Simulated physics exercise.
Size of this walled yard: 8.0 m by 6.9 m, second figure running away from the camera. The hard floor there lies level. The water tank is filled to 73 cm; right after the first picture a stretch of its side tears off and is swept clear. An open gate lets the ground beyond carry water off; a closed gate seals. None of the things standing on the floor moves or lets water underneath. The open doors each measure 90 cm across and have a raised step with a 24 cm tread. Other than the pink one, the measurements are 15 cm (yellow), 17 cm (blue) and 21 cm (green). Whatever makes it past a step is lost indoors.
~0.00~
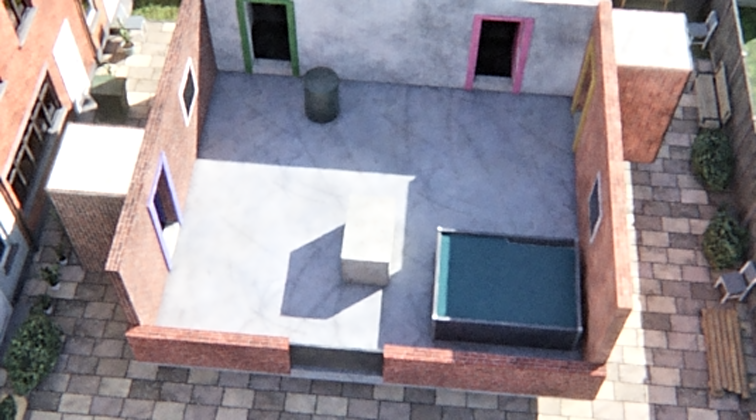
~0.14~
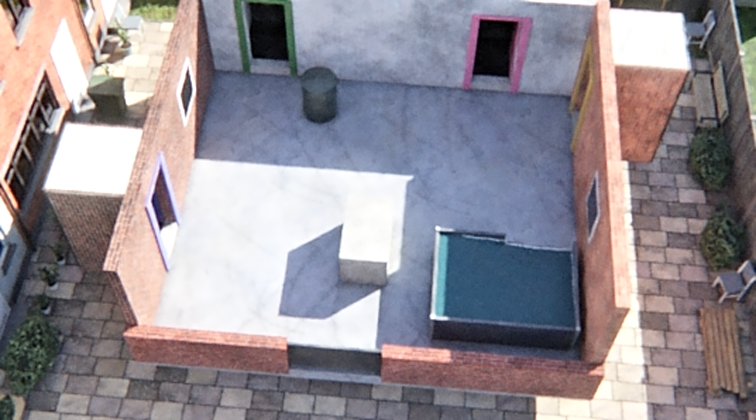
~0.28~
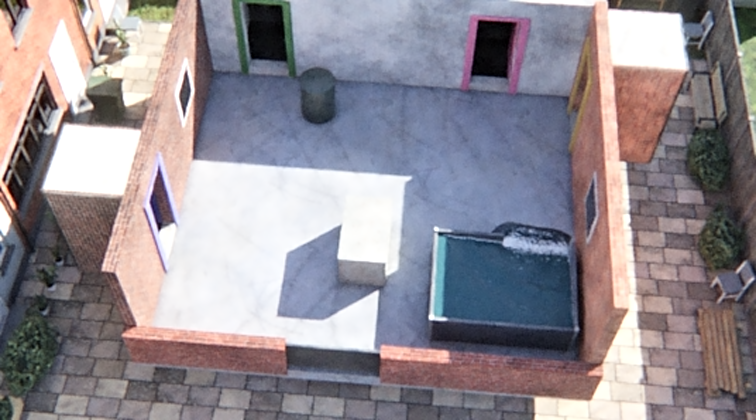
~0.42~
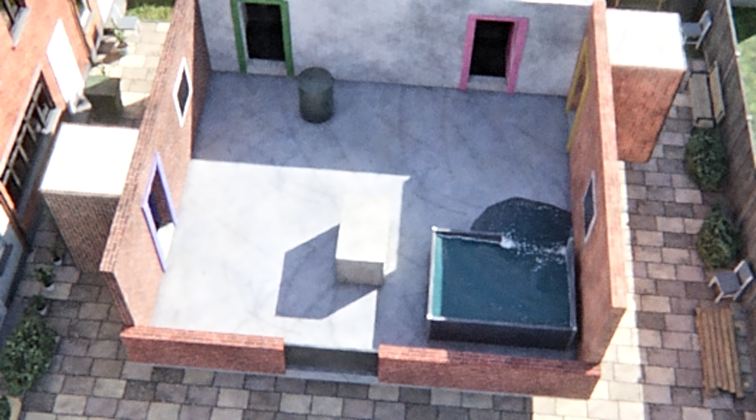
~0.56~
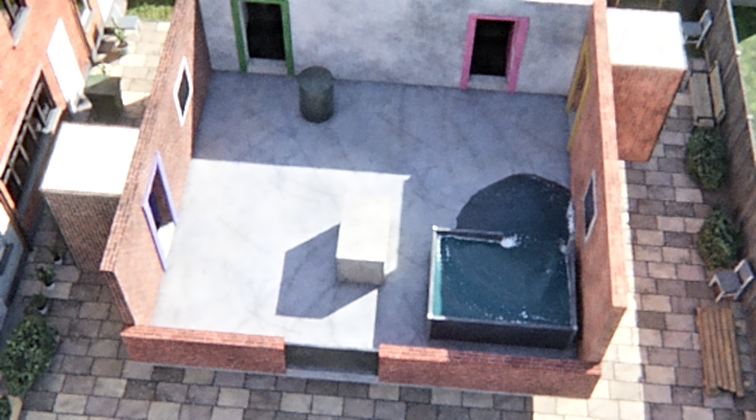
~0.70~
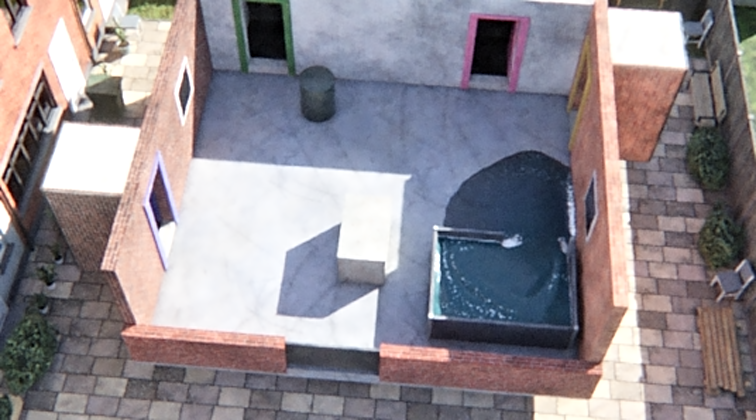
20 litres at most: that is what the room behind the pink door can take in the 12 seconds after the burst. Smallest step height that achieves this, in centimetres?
27 cm.
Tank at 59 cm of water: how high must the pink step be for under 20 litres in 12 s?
Something near 21 cm should do.
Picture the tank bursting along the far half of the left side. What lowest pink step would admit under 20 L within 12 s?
Near 10.0 cm.
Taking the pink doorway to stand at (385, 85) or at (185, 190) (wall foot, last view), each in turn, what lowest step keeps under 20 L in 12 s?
Minimums: About 8.0 cm and 7.5 cm.
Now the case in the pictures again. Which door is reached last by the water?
The answer is the blue door.
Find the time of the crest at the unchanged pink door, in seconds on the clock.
Some 2.4 s, more or less.
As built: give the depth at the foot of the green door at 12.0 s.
It comes to about 6.5 centimetres deep.
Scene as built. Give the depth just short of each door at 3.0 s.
Depth (cm): Pink 32 / yellow 18 / blue 0 / green 0.
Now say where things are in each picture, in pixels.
In the first frame, still water, 73 cm deep, in the water tank at (507, 280); the pink door at (497, 59) is dry.
In the second frame, the gap is on the far side, the front 0.3 m out at a hidden place; the back of the water tank holds 73 cm.
In the third frame, water pours out on the far side and has run 0.8 m, to (512, 226); about 11 cm deep outside, 73 cm at the back.
In the fourth frame, the gap is on the far side, the front 1.4 m out at (513, 201); the back of the water tank holds 73 cm.
In the fifth frame, the gap is on the far side, the front 2.0 m out at (519, 178); the back of the water tank holds 66 cm.
In the sixth frame, the gap is on the far side, the front 2.7 m out at (531, 153); the back of the water tank holds 61 cm; 1.9 m in a straight line remain to the pink door at (493, 58).
After 1.4 s water covers 20 % of the floor, deepest (46 cm) near (566, 96); 7 cm at the pink door, 0 litres in over its 19 cm step.
After 3.0 s water covers 30 % of the floor, deepest (36 cm) near (558, 108); 32 cm at the pink door, 49 litres in over its 19 cm step.
After 12.0 s water covers 100 % of the floor, deepest (14 cm) near (150, 336); 7 cm at the pink door, 96 litres in over its 19 cm step.
At the pink door as built, the water arrived by 1.4 s and peaked near 34 cm at 2.4 s.
With a step of 25 cm, 33 litres would have come in within the 12 s; with 34 cm, 3 litres. So under 20 litres takes about 27 cm.
